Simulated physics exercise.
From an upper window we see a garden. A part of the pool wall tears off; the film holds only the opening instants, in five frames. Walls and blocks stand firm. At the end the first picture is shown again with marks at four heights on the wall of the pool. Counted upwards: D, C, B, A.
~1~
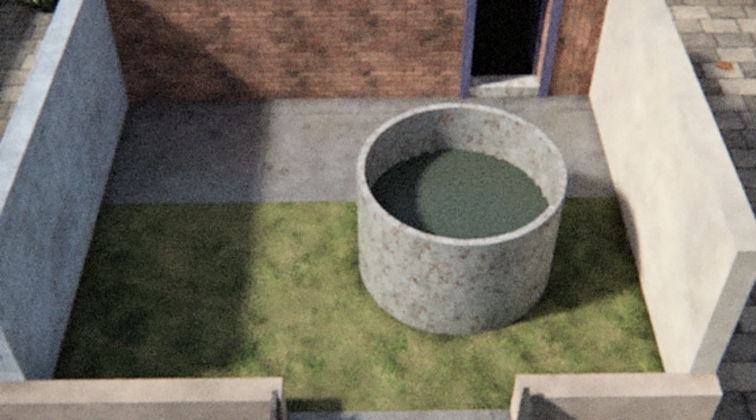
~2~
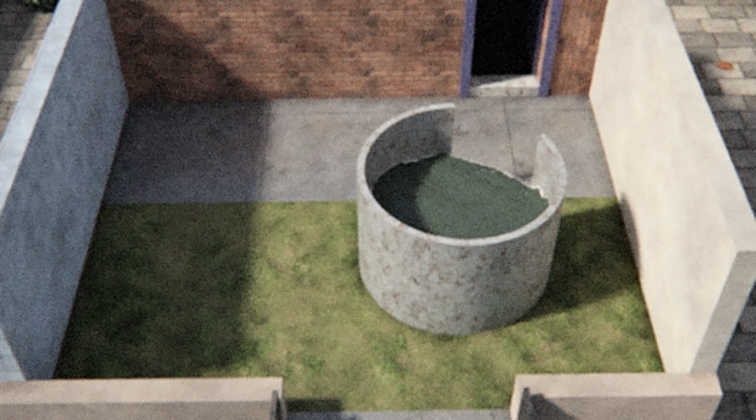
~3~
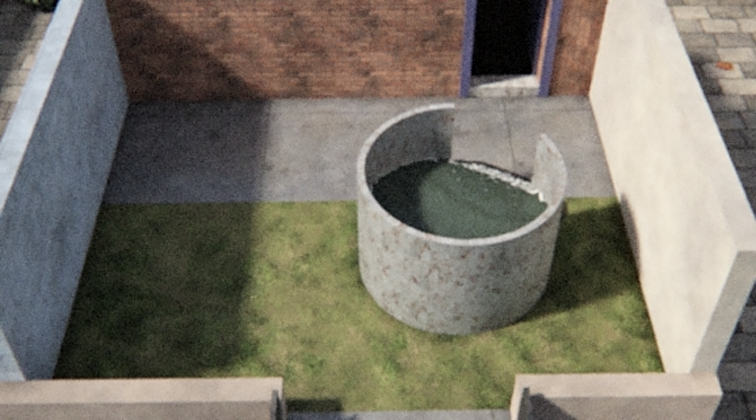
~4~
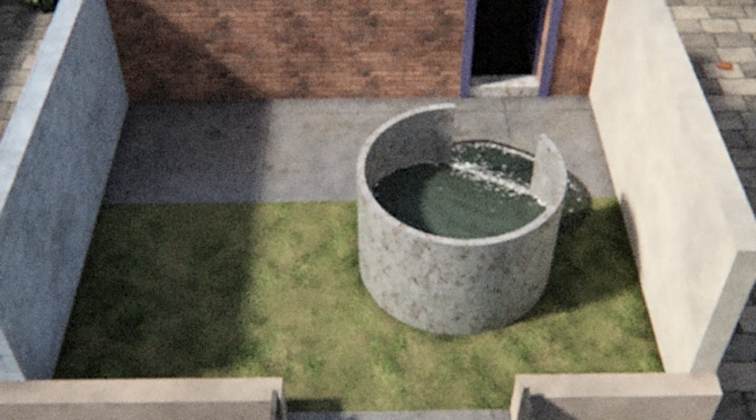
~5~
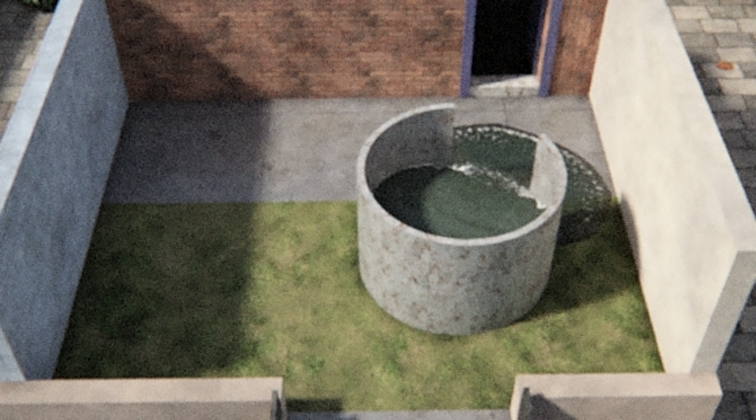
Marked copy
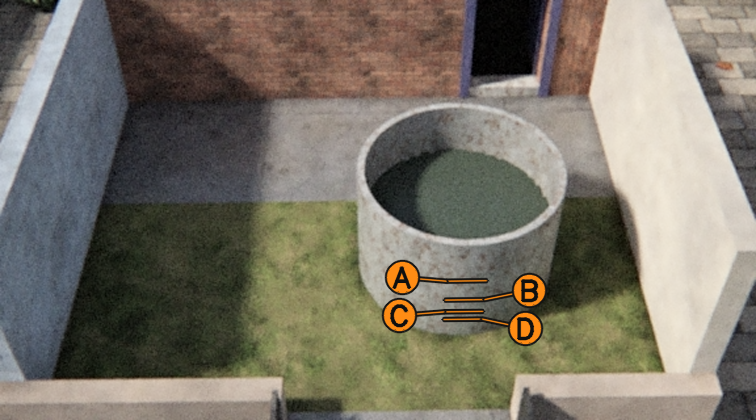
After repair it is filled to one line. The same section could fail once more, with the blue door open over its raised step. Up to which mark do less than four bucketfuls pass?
Use line C.
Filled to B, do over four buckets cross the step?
Yes, it does.
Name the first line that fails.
Line B.
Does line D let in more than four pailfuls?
No, not at all.
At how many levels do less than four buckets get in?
Two of the four.
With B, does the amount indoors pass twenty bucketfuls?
No.
On the marked copy, A at (466, 280); B at (464, 299); C at (463, 311); D at (462, 319); from the bottom up D, C, B, A.
If A is chosen, dozens of bucketfuls pour in.
If B is chosen, about 9 bucketfuls get in.
If C is chosen, a bucket or two gets in.
If D is chosen, nothing gets over.
